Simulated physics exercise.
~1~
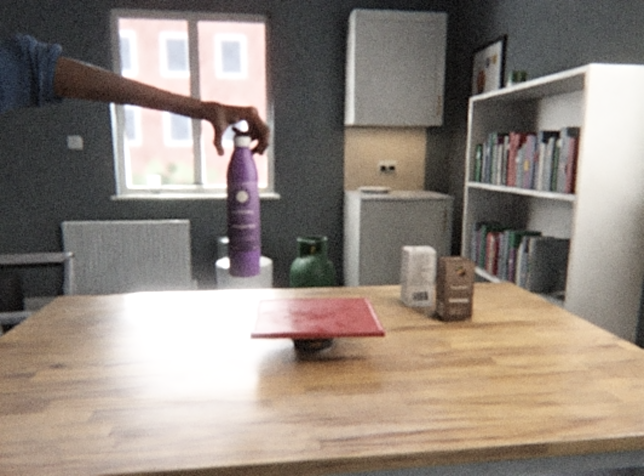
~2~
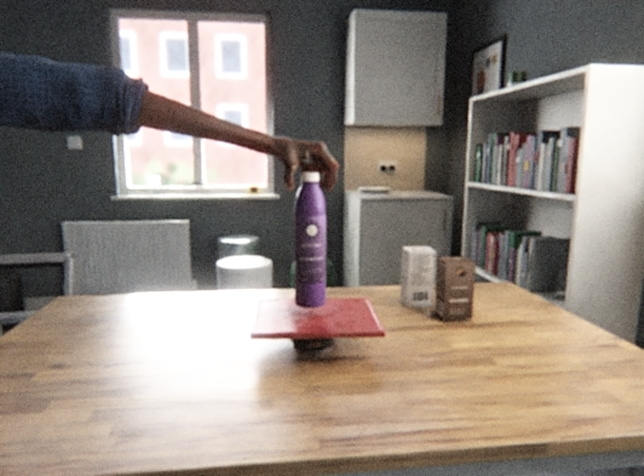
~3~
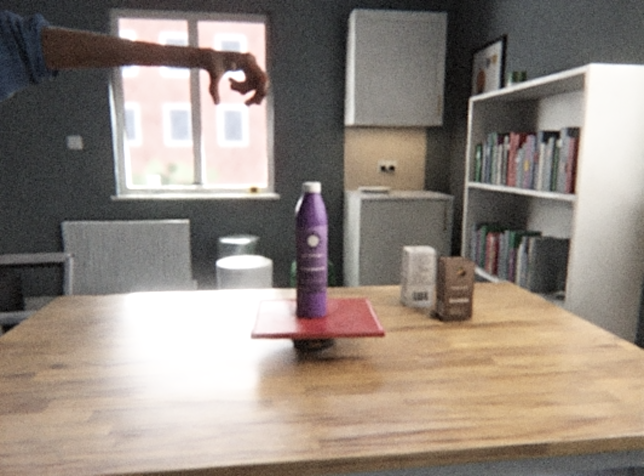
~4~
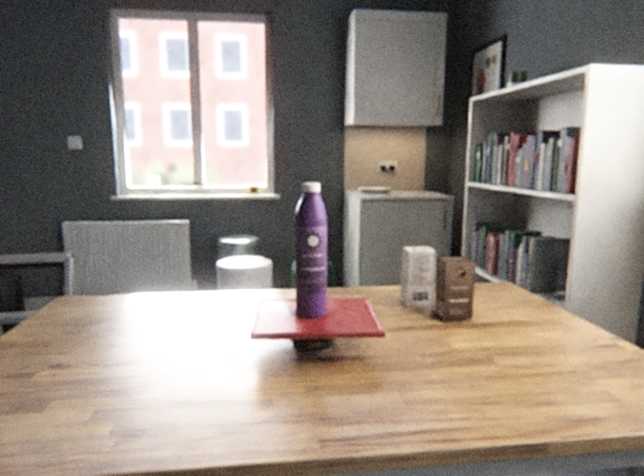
A hand held a purple bottle by its top above a wooden table, moved it right and down, and set it upright on a red tray resting on a dark tub. The hand let go and drew away, leaving the bottle standing still.
